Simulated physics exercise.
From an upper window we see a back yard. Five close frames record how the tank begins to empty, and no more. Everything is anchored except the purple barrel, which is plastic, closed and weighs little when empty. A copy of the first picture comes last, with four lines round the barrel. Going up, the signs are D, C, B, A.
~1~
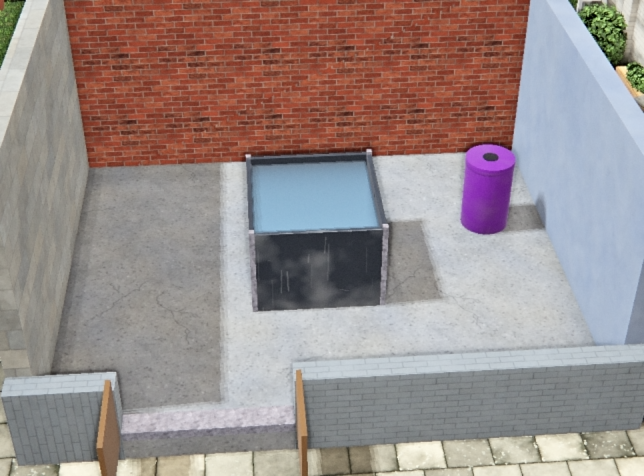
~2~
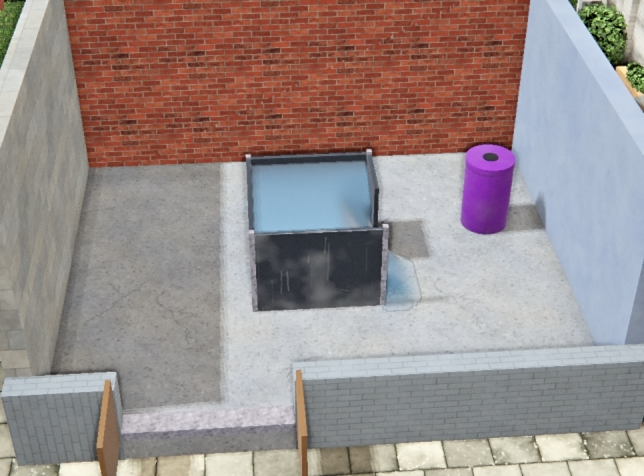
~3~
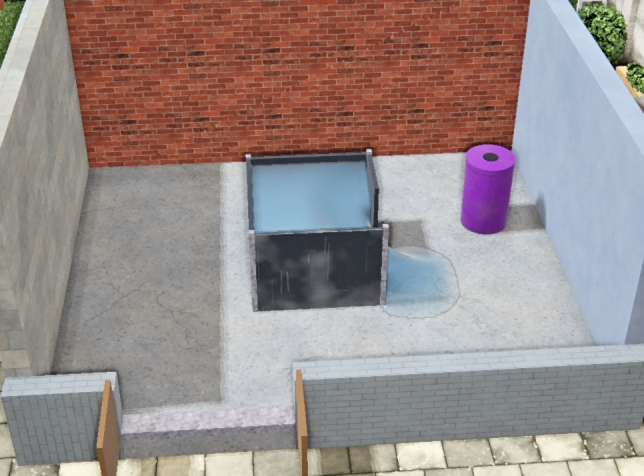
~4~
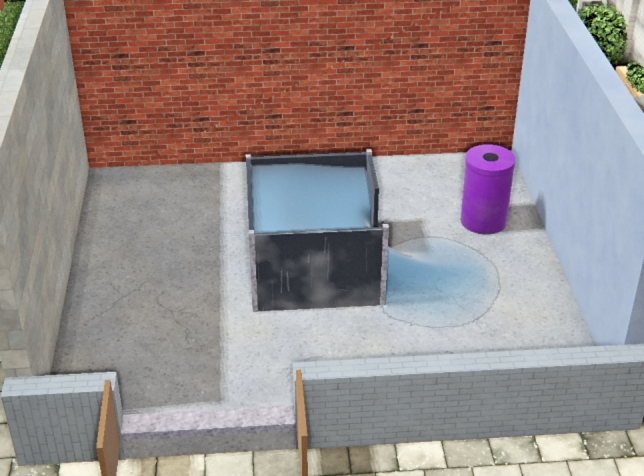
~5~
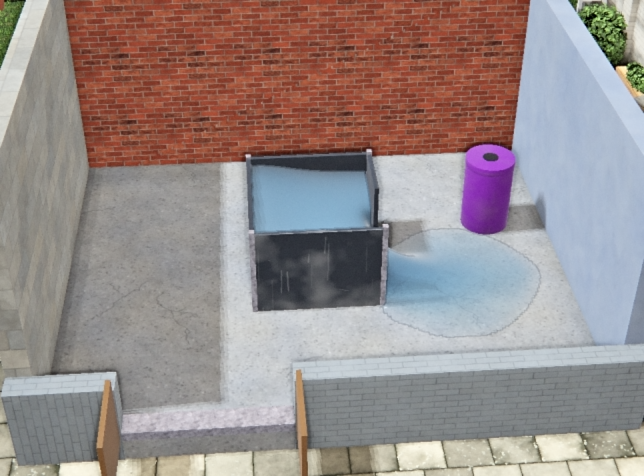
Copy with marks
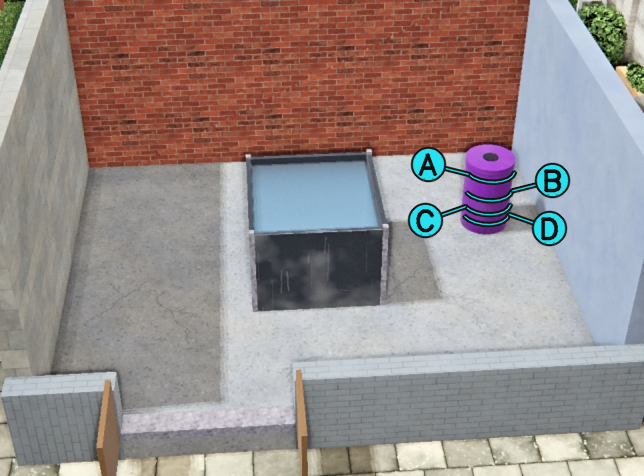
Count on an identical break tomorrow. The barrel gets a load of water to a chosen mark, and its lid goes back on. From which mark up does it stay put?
Choose C.
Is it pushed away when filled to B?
No, not at all.
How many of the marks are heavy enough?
Three of the four.
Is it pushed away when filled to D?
Yes.
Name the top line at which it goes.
It is D.
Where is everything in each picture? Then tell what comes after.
Lid of the purple barrel at (491, 158); tank full, its middle at (314, 198); open gate at (205, 371), in the first picture.
In the second picture, 2 % of the ground wet, in view closest to the barrel at (411, 297).
In the third picture, 4 % of the ground wet, in view closest to the barrel at (429, 252).
In the fourth picture, 7 % of the ground wet, in view closest to the barrel at (462, 247).
Lid of the purple barrel at (491, 158); 11 % of the ground wet, in view closest to the barrel at (476, 236), in the fifth picture.
On the marked copy, A at (495, 182); B at (492, 200); C at (491, 214); D at (490, 224); from the bottom up D, C, B, A.
If A is chosen, it does not move.
If B is chosen, it does not move.
If C is chosen, it does not move.
If D is chosen, it is pushed about half its own width away.
